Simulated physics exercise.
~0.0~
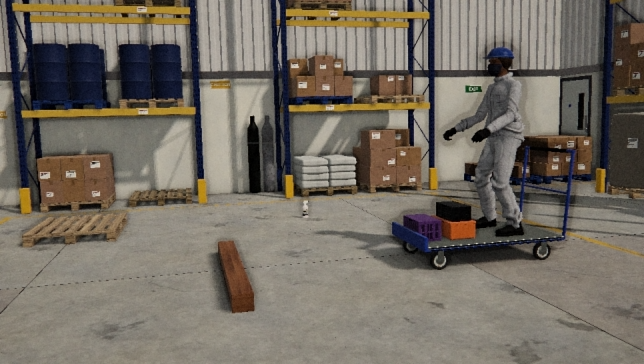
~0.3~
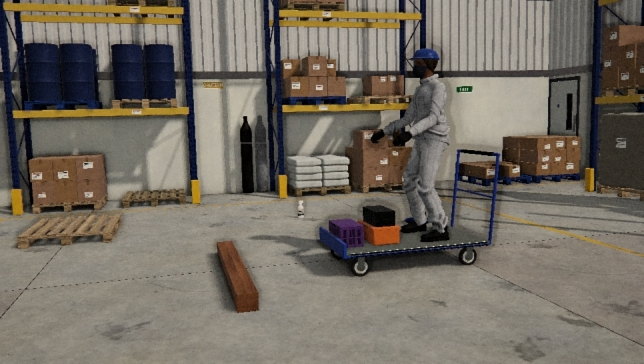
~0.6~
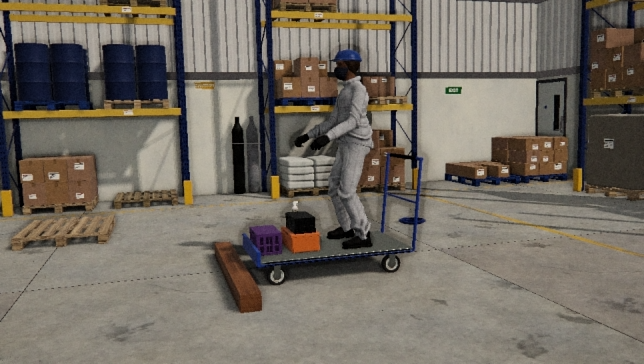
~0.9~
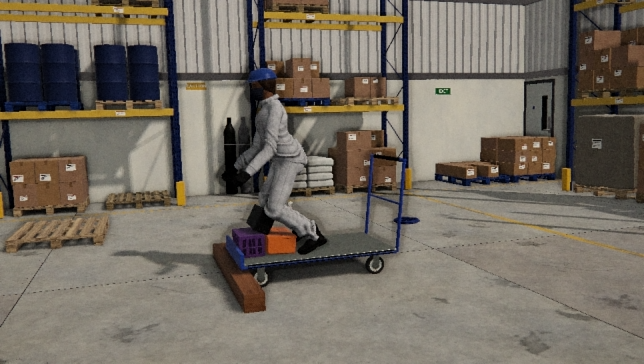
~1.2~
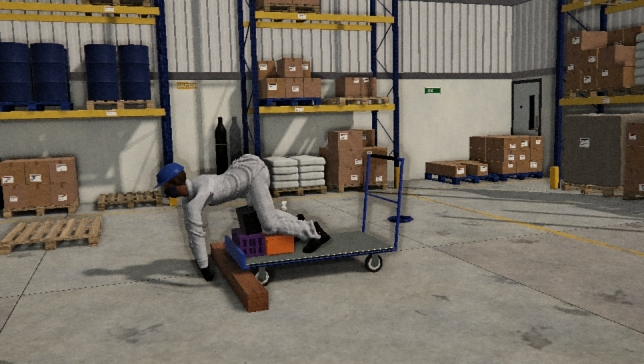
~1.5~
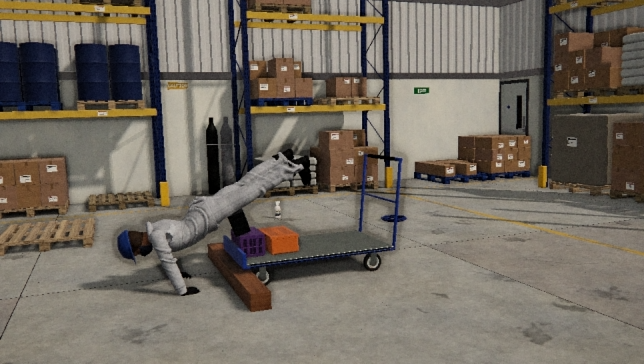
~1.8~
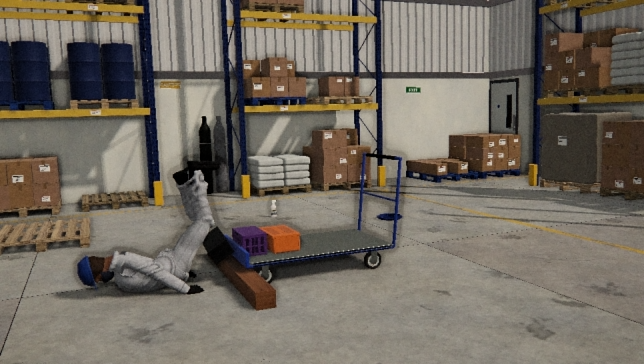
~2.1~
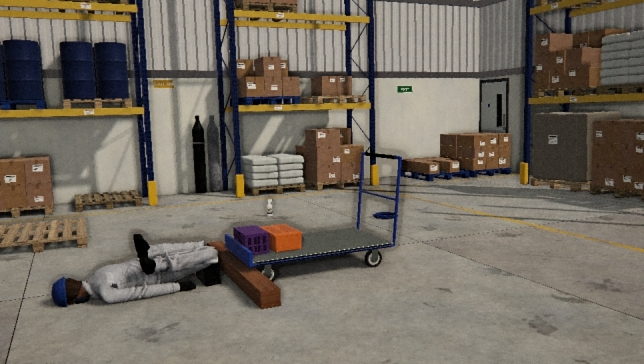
The video shows a worker in a blue helmet riding a trolley left across a warehouse until it stops against a reddish-brown beam, pitching him over the front. He lands on the floor beyond with a black crate, while the purple and orange crates stay on the deck.
